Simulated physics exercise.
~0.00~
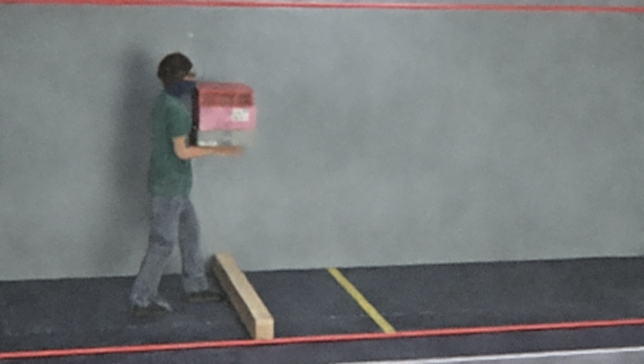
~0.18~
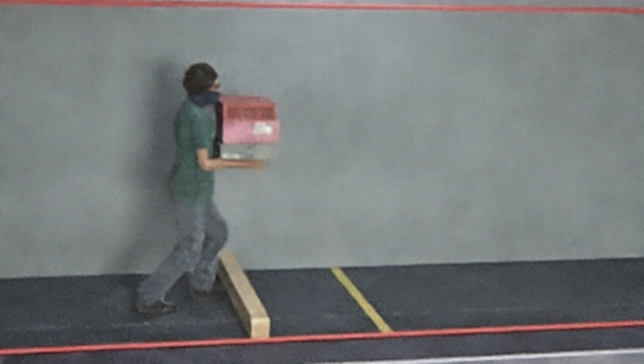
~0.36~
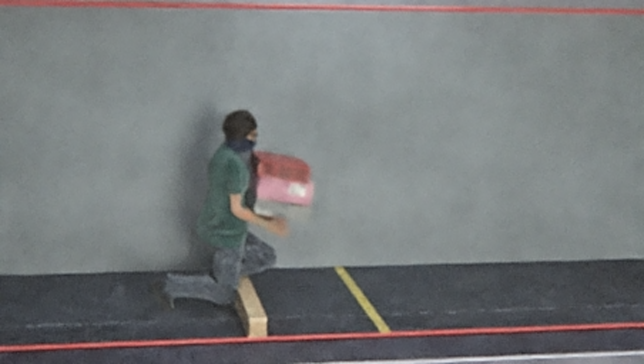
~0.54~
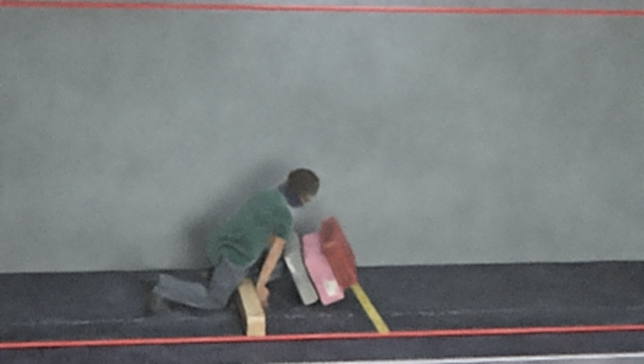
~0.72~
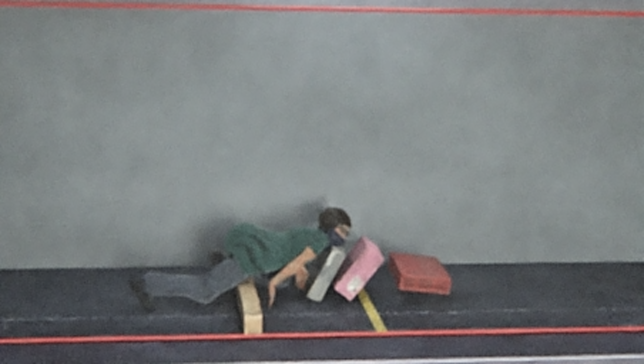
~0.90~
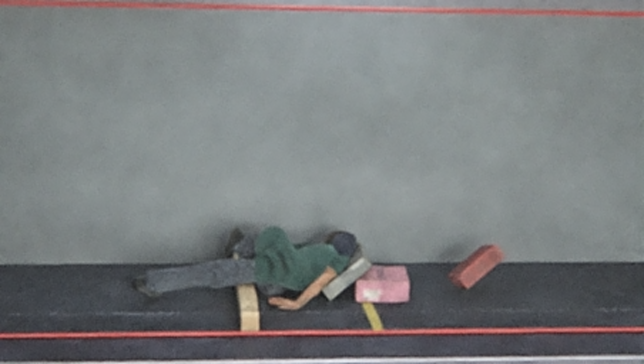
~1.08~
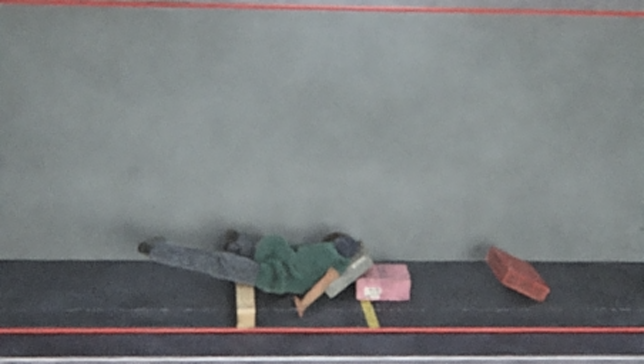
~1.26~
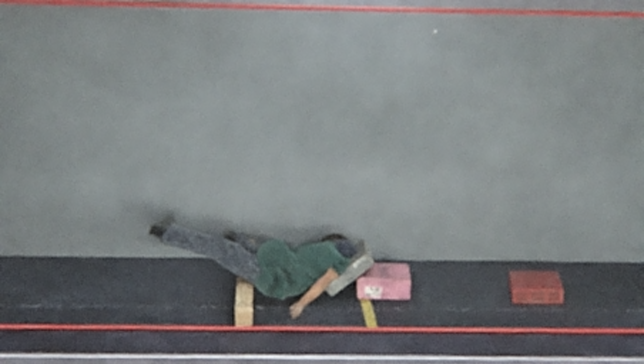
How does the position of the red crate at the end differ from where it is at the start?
At the start the red crate is on top of the stack held in front of the person, and at the end it lies on the dark floor far to the right, beyond the yellow line.
